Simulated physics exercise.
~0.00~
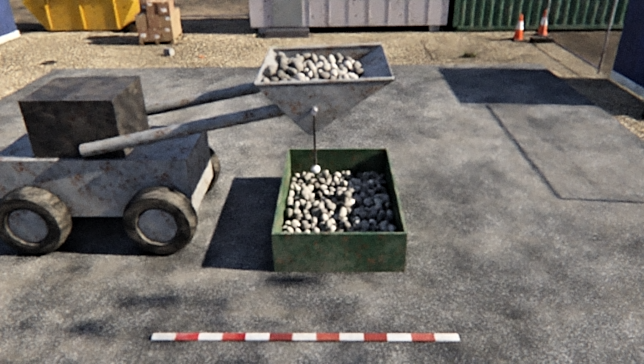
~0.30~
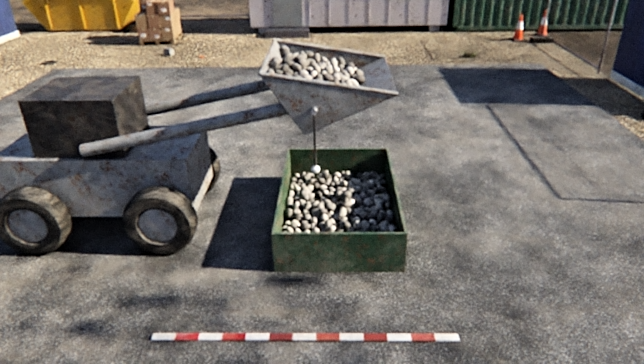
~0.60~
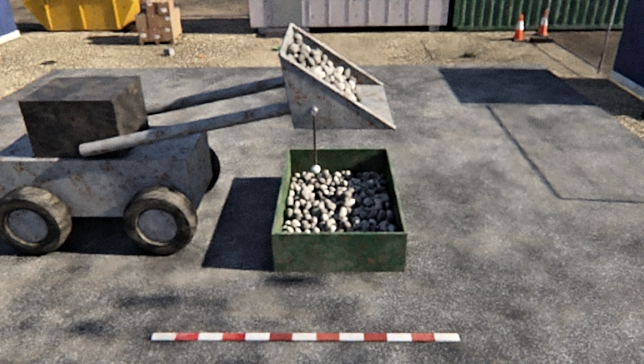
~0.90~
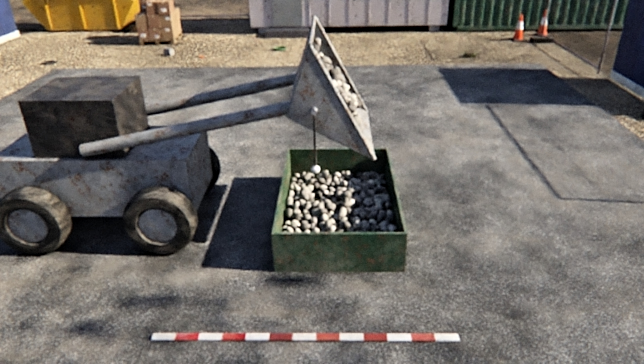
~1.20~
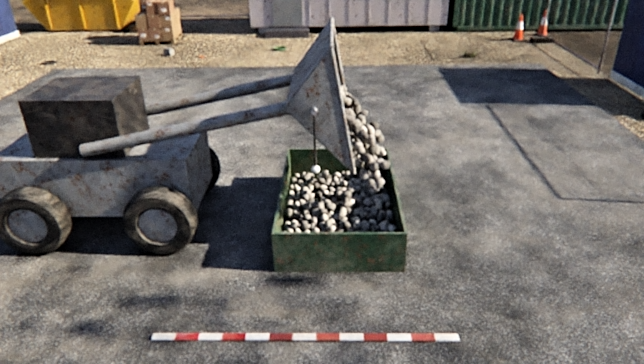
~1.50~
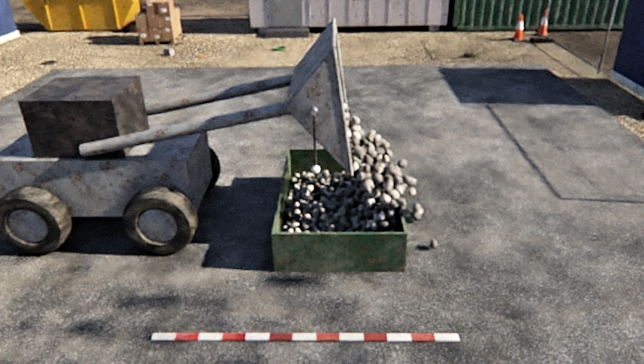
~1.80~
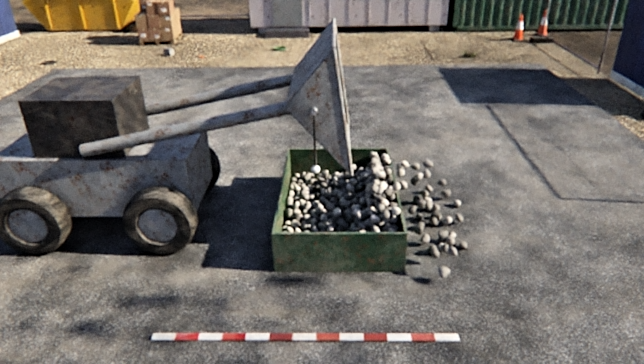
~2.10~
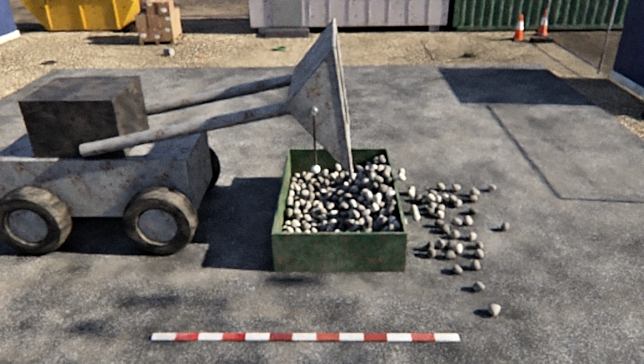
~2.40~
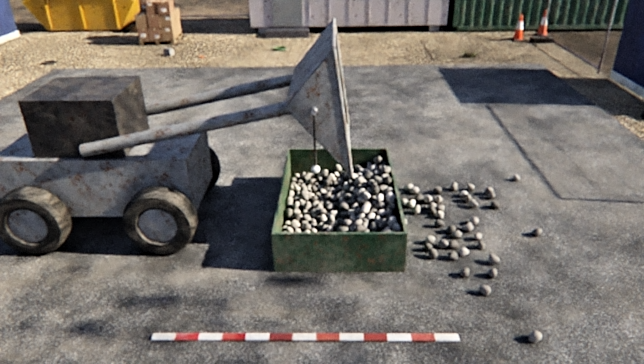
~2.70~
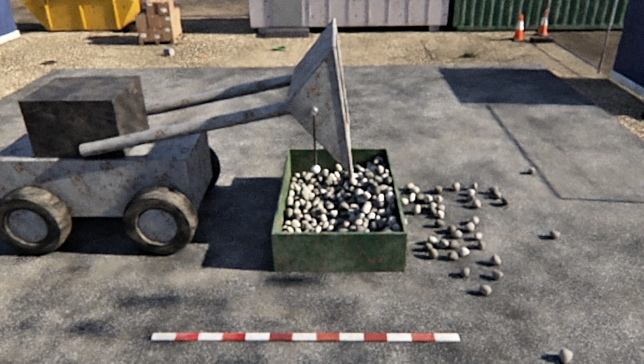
The loader's steel bucket tips stones into the green bin, and some scatter beyond it.
